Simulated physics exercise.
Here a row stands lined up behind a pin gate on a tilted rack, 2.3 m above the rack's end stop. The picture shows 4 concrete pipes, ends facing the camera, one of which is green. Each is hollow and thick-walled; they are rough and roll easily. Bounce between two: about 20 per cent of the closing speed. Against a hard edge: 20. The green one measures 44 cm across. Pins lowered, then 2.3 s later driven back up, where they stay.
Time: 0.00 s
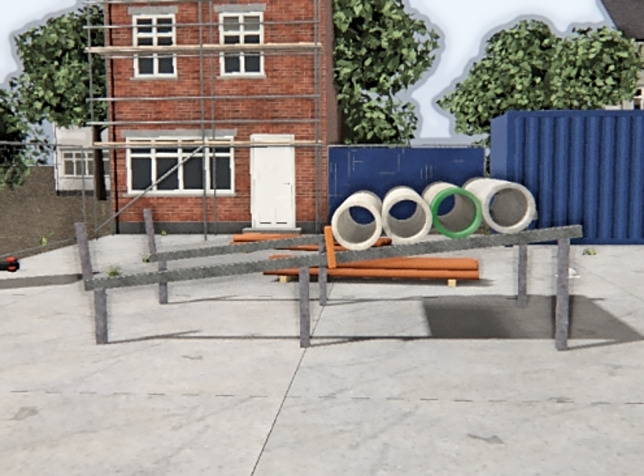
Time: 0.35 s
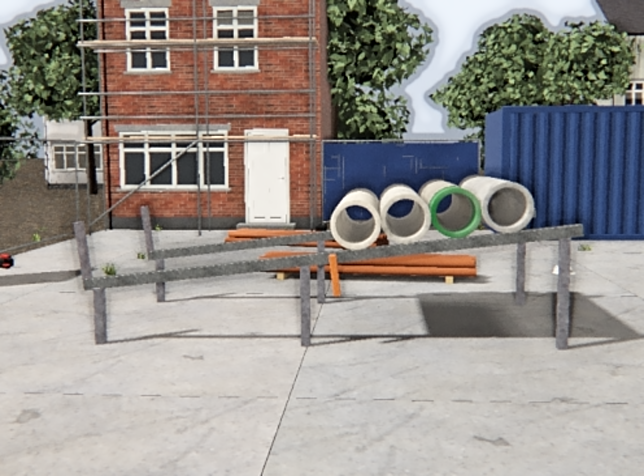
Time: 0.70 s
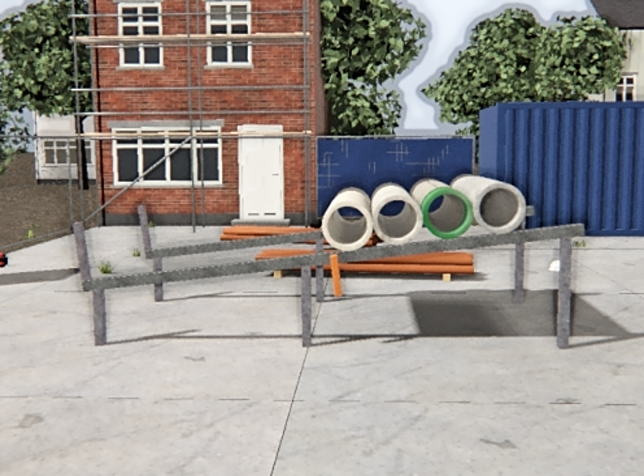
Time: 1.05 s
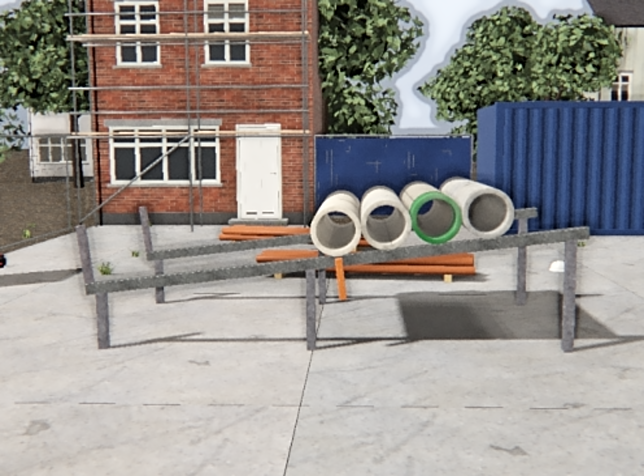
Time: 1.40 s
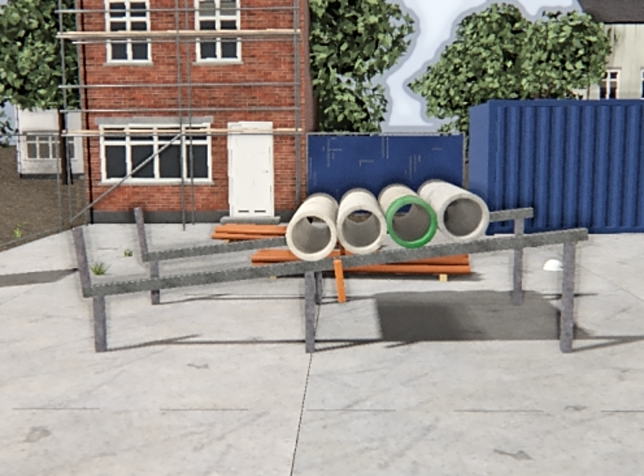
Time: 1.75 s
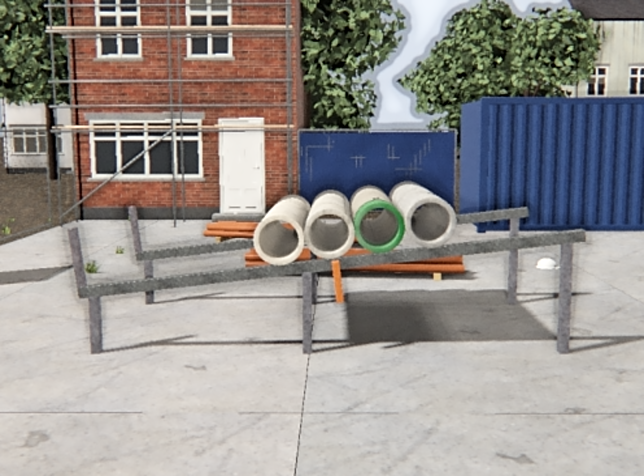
A paved yard beside a red-brick house with scaffolding is seen from the front, slightly above. Four thick pale concrete pipes, the third from left ringed green, sit side by side on a grey rack sloping down leftward, with orange lengths behind and a blue container right. An orange upright drops, then the row rolls left down the rack as the camera shifts slightly, the background sliding left.
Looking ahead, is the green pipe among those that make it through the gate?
It leaves the queue.
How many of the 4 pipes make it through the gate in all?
The number is 3.
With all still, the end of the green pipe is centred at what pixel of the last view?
Roughly (203, 249).
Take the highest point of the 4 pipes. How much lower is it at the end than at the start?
15 cm.
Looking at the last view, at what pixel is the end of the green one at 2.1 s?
Roughly at (342, 233).
After 2.0 s, green is on the rails, 20 cm above the pins, rolling left; 2 of 4 have passed.
After 2.1 s, green is on the rails, 10 cm above the pins, rolling left; 2 of 4 have passed.
After 2.3 s, green is on the rails, 15 cm below the pins, rolling left; 3 of 4 have passed.
At rest (5.2 s), green is on the rails, 115 cm below the pins; 3 of 4 have passed.
